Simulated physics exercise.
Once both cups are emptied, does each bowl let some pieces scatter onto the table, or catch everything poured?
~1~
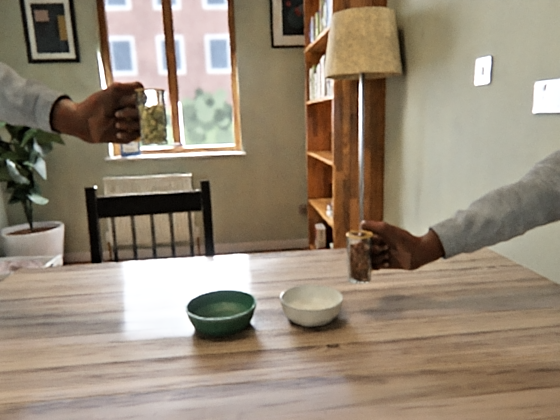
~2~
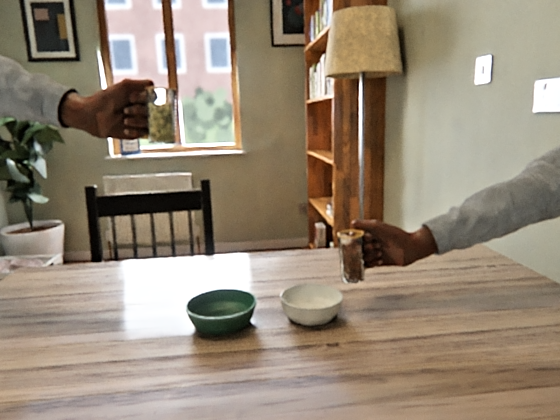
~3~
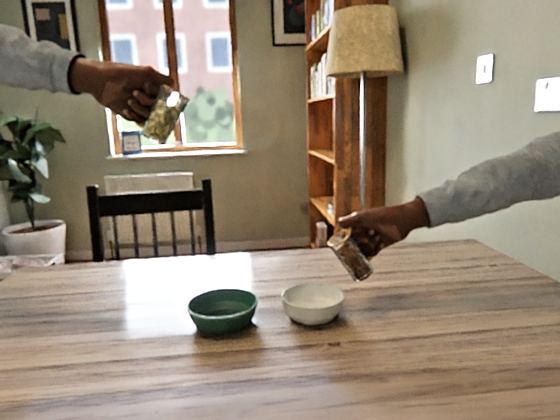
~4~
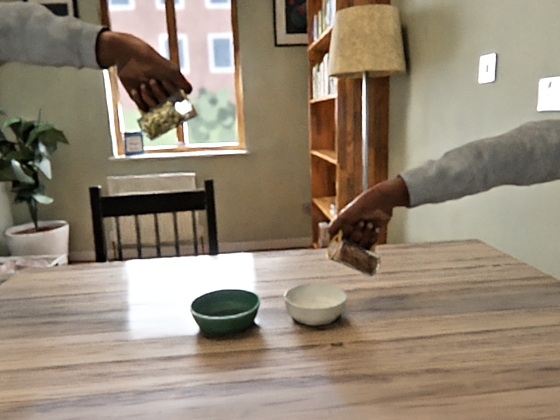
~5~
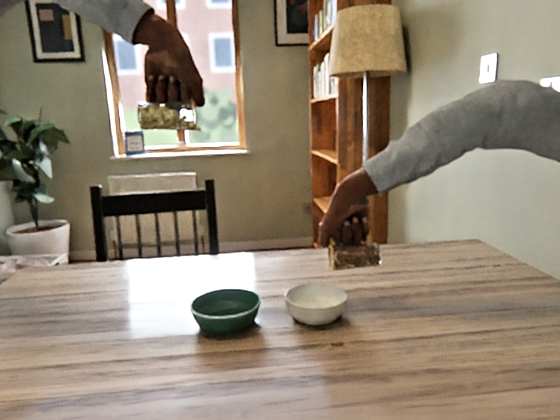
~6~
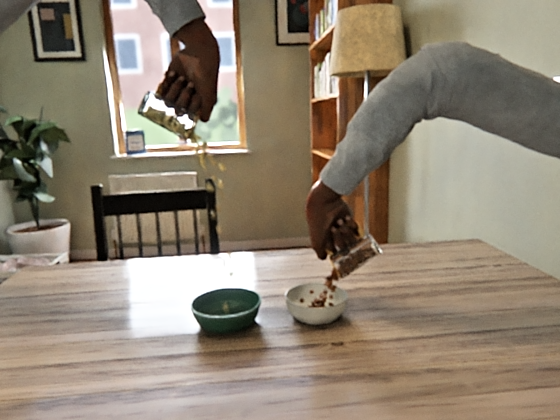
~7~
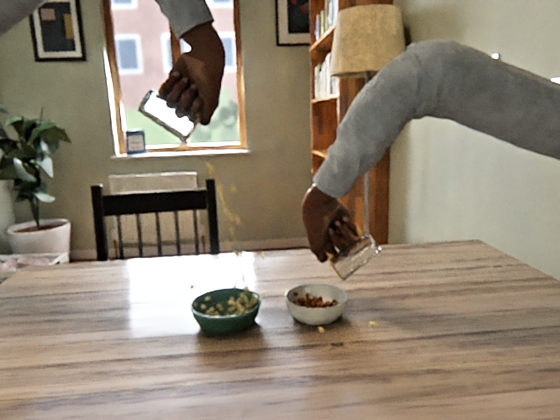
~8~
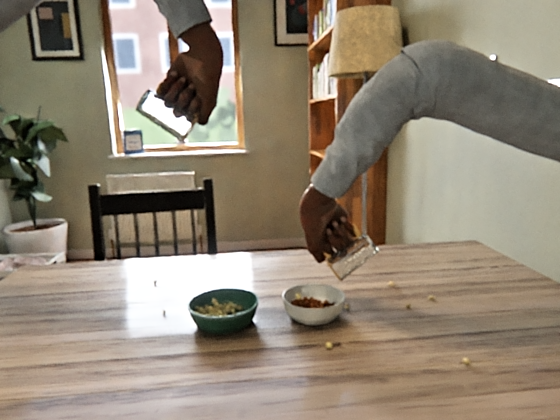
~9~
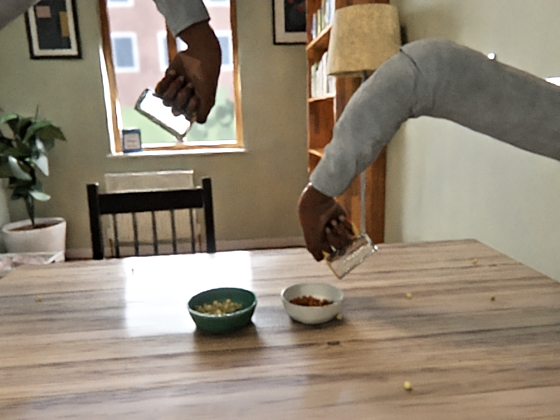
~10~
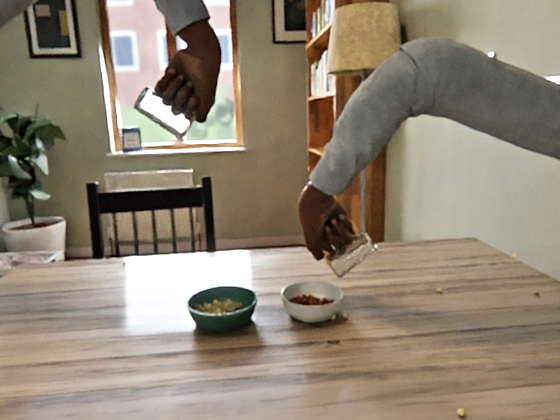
The green bowl on the left catches most of its pieces but lets several scatter across the table. The white bowl on the right catches everything poured into it.
